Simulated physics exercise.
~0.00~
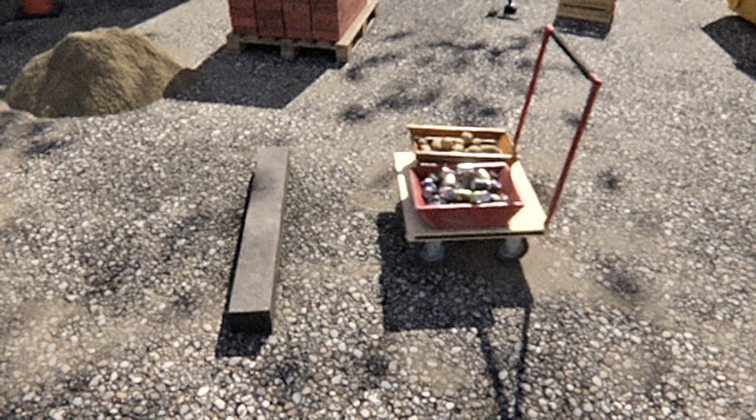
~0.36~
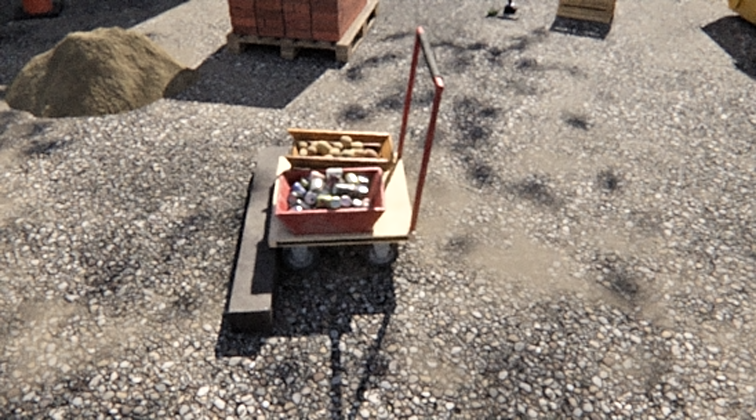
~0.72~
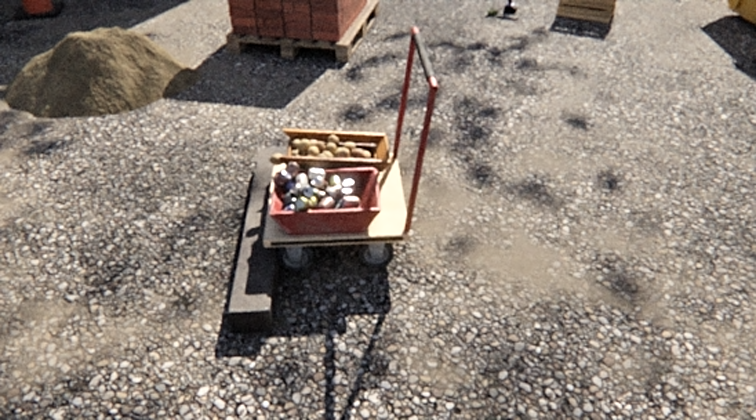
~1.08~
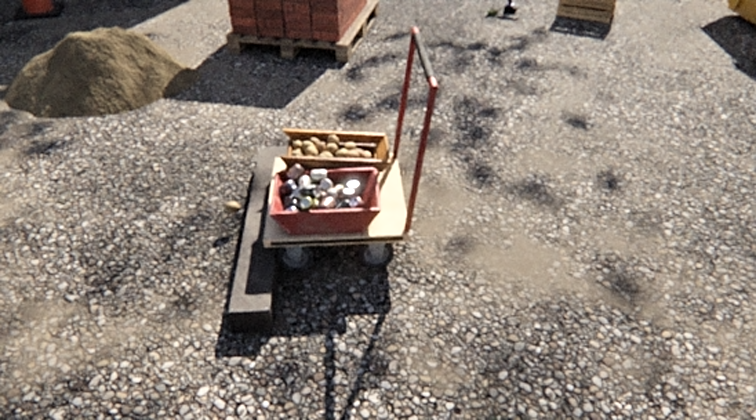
To begin with, a flat trolley with a red upright handle stands on sunlit gravel, to the right of a long dark kerb, with a sand pile and a pallet of bricks behind. It carries a red container of mini cans in front of a wooden container of small tan, roundish pieces. The trolley rolls left until it is right up against the kerb, then shifts slightly more and stops there, still level. The contents of both containers shift about. Finally, one tan piece lies beyond the kerb, while the red container keeps its cans.
